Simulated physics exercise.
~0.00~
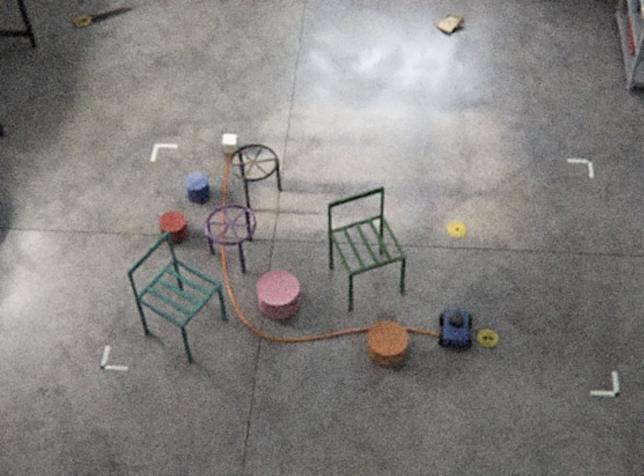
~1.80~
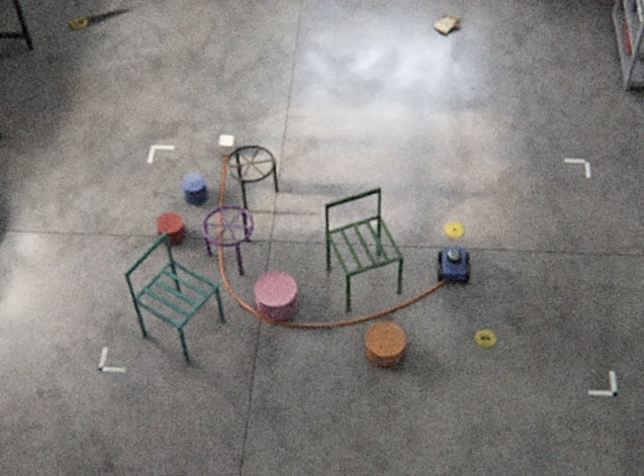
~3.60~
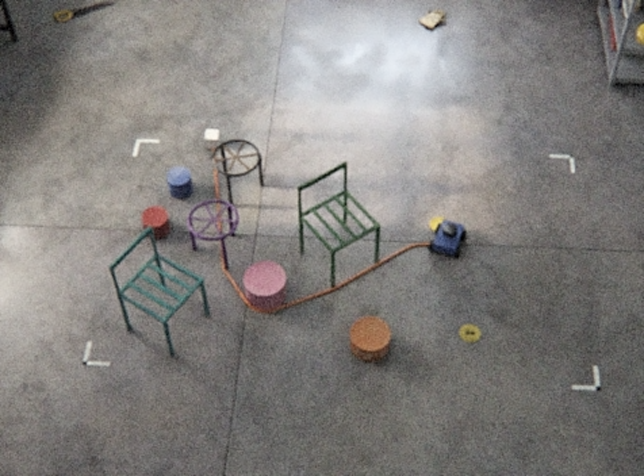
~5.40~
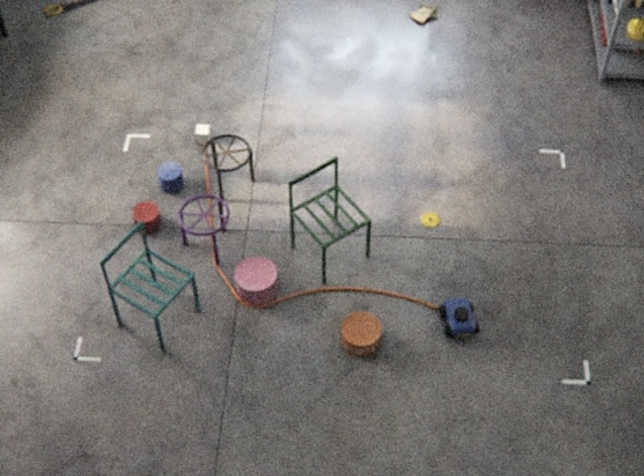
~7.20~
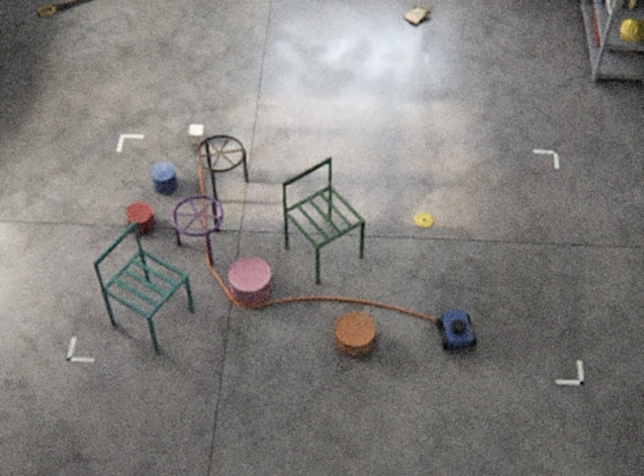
A small blue cart trailing an orange lead starts at the lower right of a taped-off workshop floor, among chairs, stools, bins and a pink bucket. It rolls up toward the upper yellow mark, and the lead sweeps off the orange bin into a wide curve. As the cart reaches the mark, the lead draws straighter and the green chair shifts a little up and left, while the pink bucket moves slightly. The cart then heads back down, and the lead bends above the orange bin. It ends over the lower yellow mark, with the chair still displaced and the orange bin barely moved.
